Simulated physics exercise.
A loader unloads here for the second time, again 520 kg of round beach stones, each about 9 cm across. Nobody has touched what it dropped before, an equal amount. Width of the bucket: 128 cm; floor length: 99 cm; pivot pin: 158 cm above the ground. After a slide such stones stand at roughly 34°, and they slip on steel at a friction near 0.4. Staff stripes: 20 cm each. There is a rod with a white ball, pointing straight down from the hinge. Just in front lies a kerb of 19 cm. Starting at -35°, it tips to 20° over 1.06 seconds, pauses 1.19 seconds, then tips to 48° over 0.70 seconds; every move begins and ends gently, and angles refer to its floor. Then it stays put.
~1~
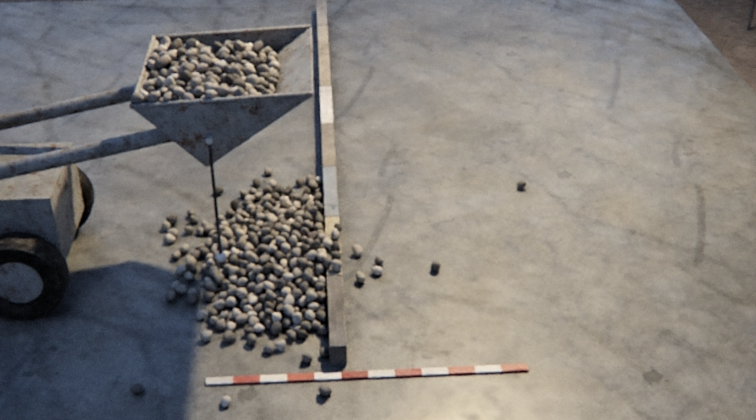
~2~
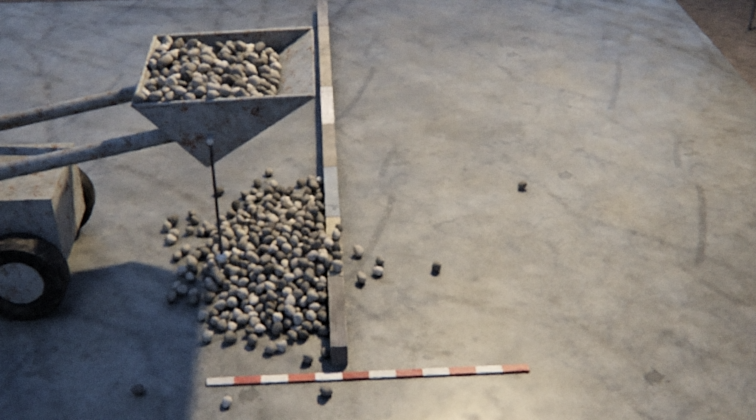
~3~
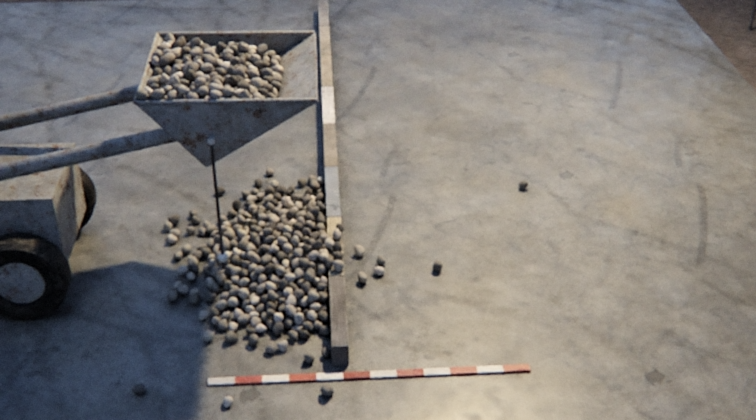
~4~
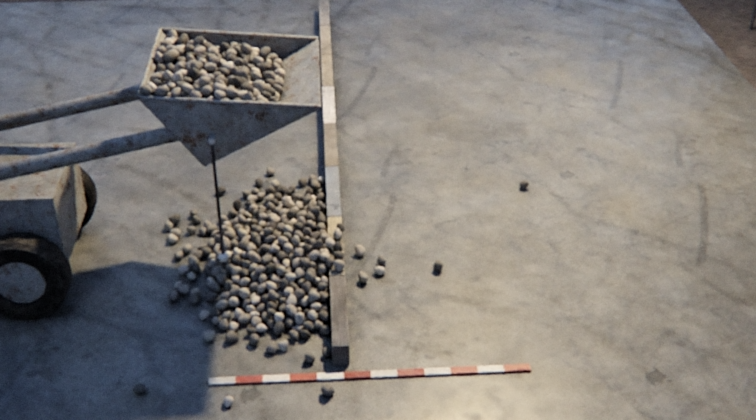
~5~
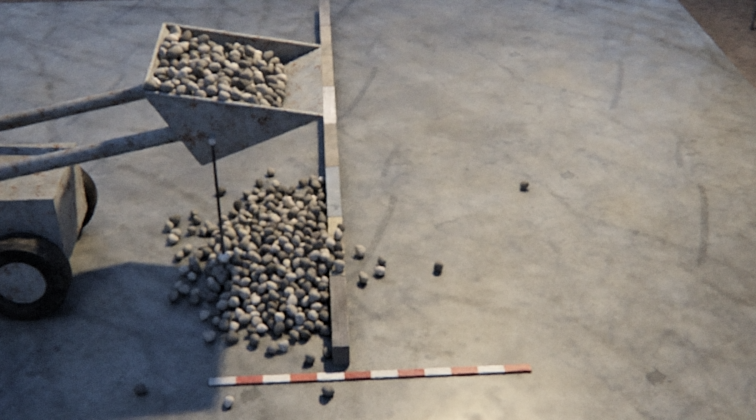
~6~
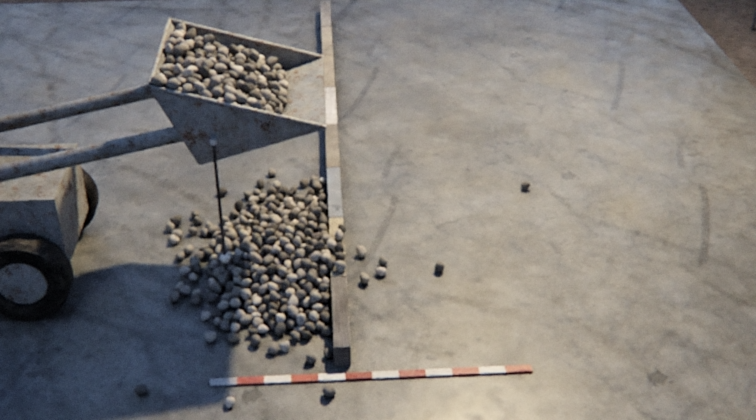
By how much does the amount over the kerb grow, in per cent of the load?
About 96 per cent.
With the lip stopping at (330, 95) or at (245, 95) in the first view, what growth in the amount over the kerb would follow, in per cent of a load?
The first would add around 100 per cent, the second around 45 per cent.
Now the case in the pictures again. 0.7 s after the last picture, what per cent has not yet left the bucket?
It holds some 95 per cent.
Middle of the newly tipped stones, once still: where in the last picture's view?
(395, 250).
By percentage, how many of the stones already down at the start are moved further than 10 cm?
Near 0 per cent, I reckon.
Then, 0.4 s after the last picture the floor is at 12°; in per cent of one load, 100 in the bucket, 98 on this side of the kerb, 1 over the kerb; the foremost stones are at (395, 250).
Then, 0.7 s after the last picture the floor is at 20°; in per cent of one load, 93 in the bucket, 105 on this side of the kerb, 1 over the kerb; the foremost stones are at (396, 227).
Then, 3.0 s after the last picture the floor is at 48°; in per cent of one load, 0 in the bucket, 102 on this side of the kerb, 97 over the kerb; the foremost stones are at (545, 220).
Then, 5.8 s after the last picture the floor is at 48°; in per cent of one load, 0 in the bucket, 102 on this side of the kerb, 97 over the kerb; the foremost stones are at (545, 220). Net gain over the kerb, 96.
